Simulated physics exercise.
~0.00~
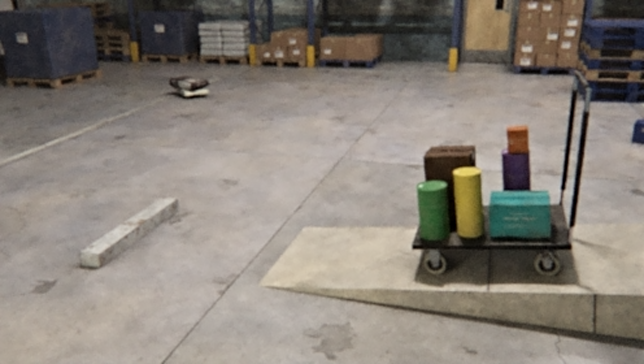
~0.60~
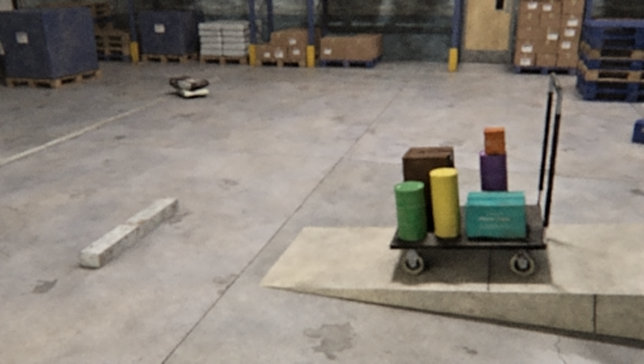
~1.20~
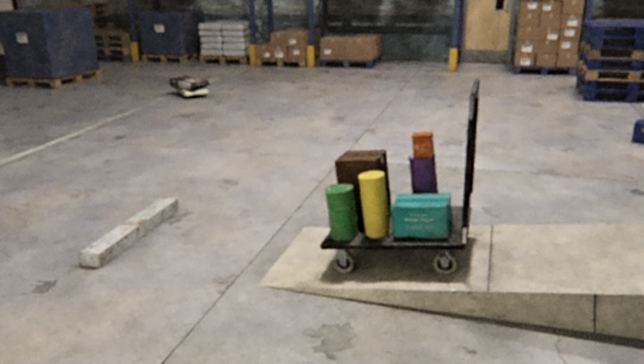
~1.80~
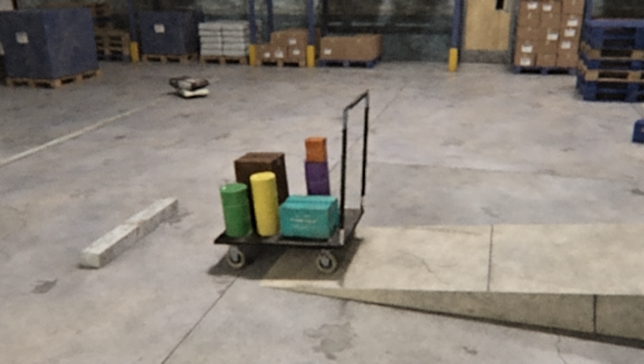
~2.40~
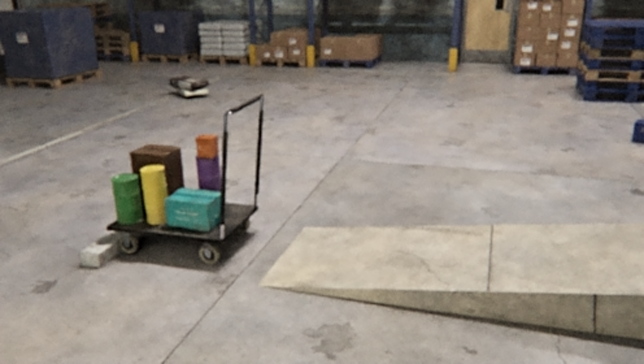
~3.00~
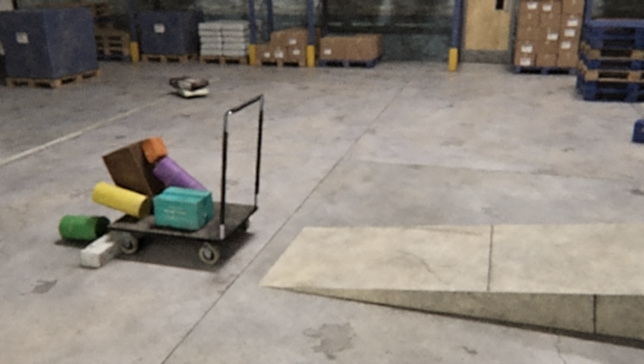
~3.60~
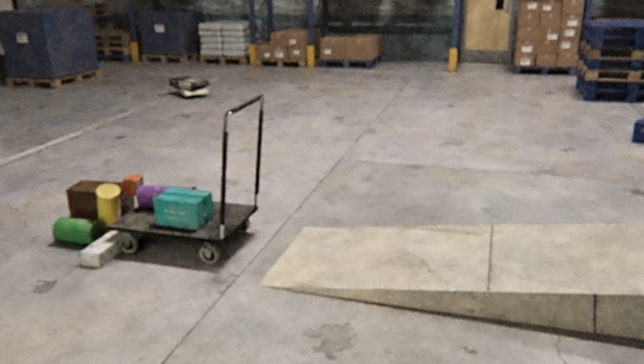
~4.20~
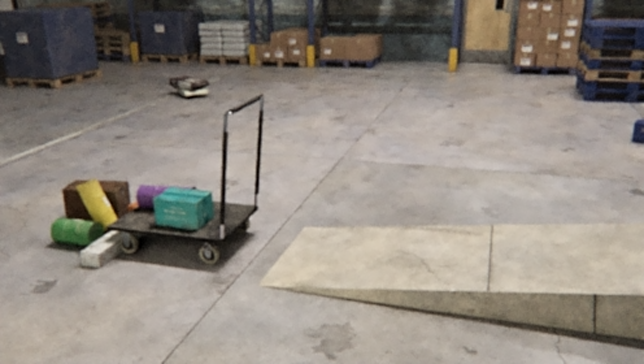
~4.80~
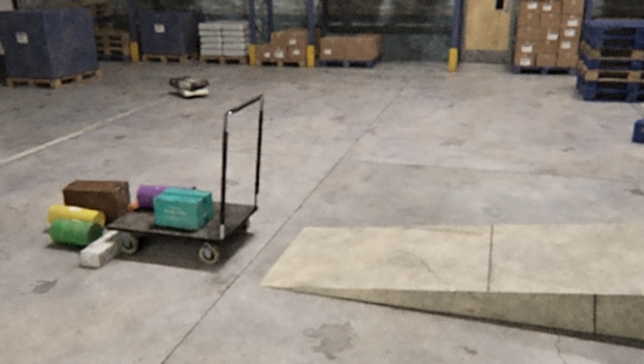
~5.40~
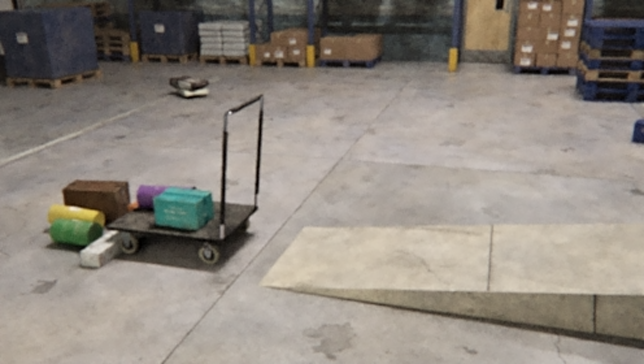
A loaded flat trolley rolled left down a ramp and across the floor into a low kerb, where its load pitched forward. The green and yellow canisters, brown box and orange parcel ended up on the floor, while the toppled purple canister and upright turquoise parcel stayed aboard.
